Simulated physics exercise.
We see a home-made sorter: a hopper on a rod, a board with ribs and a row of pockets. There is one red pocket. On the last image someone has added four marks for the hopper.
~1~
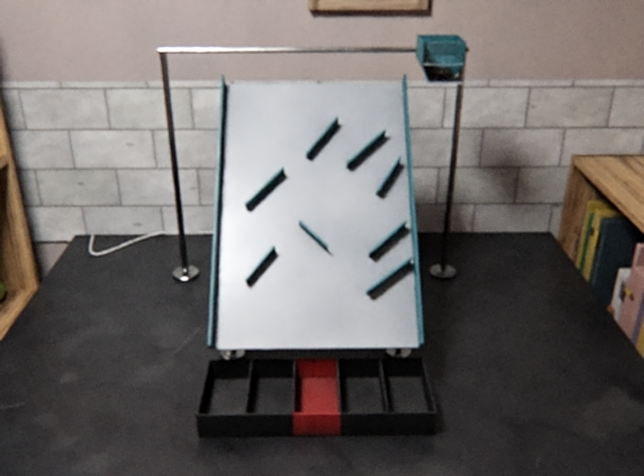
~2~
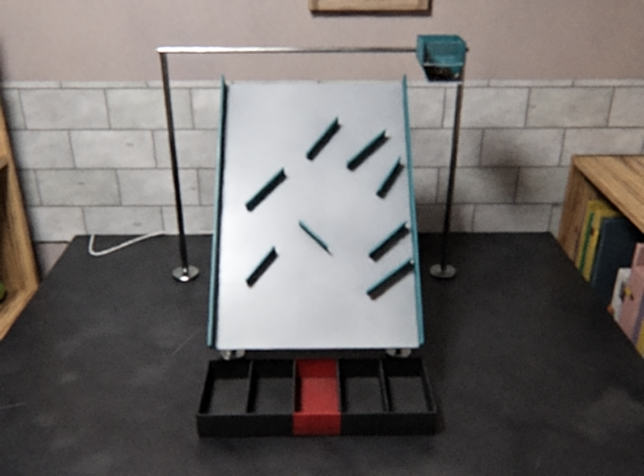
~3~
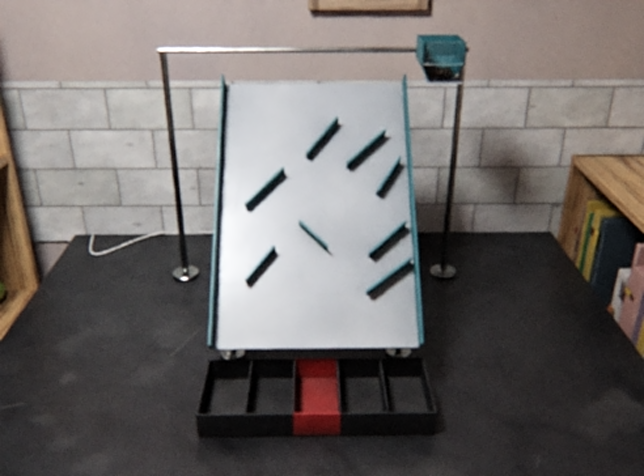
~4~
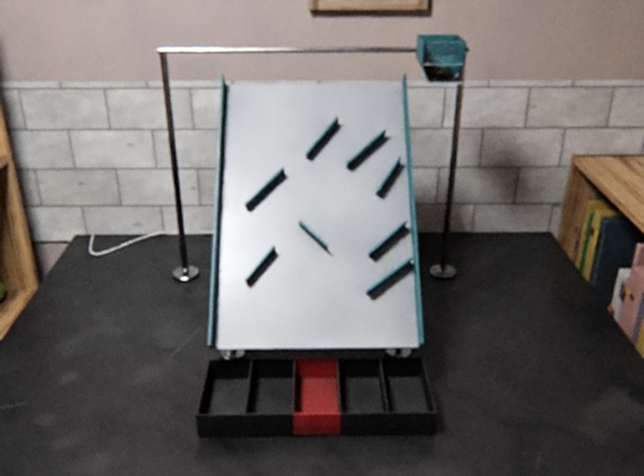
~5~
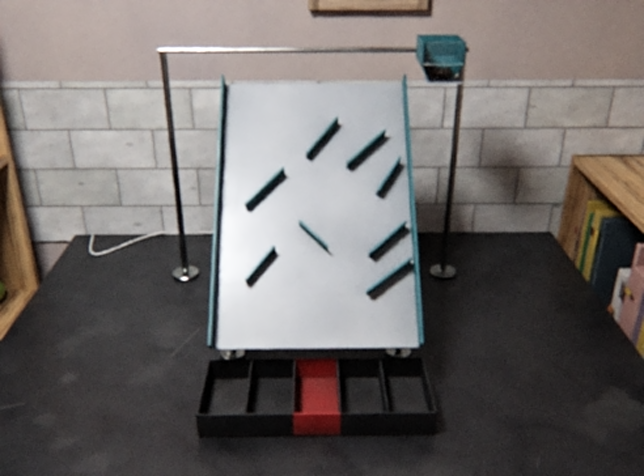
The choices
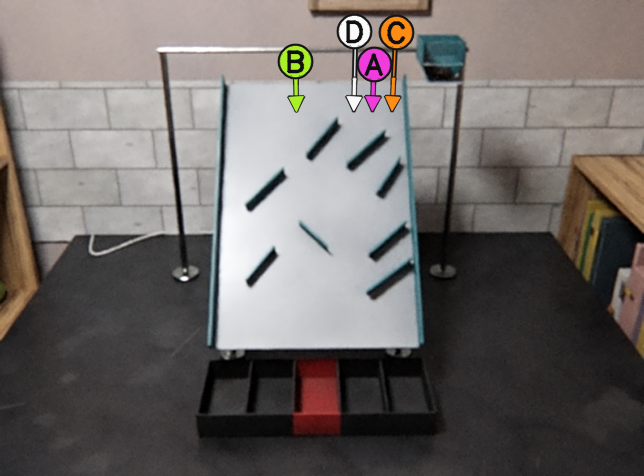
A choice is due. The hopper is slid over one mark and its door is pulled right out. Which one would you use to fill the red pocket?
C works best here.
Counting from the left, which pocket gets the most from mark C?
The third from the left.
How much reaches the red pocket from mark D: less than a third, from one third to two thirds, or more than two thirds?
Less than a third.
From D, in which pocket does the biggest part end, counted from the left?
The fourth from the left.
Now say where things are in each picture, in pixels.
In the first picture, hopper at (439, 75), chocolate balls, door shut.
In the second picture, ribs (307, 152) to (337, 117), (347, 163) to (385, 129), (245, 204) to (283, 167).
In the third picture, ribs (378, 190) to (400, 156), (299, 220) to (327, 246), (370, 253) to (406, 221).
In the fourth picture, ribs (245, 279) to (274, 246), (368, 291) to (412, 257).
In the fifth picture, red pocket at (317, 423), number 3 of 5 from the left.
On the marked copy, mark A meets the board at (372, 105); mark B meets the board at (296, 106); mark C meets the board at (392, 105); mark D meets the board at (353, 105).
With A, a small part in the red pocket, about two thirds in other pockets, about a quarter outside the box.
With B, about a quarter in the red pocket, about two thirds in other pockets, a small part outside the box.
With C, about half in the red pocket, about a third in other pockets, a small part held on the board, a small part outside the box.
With D, a small part in the red pocket, most in other pockets, a small part outside the box.
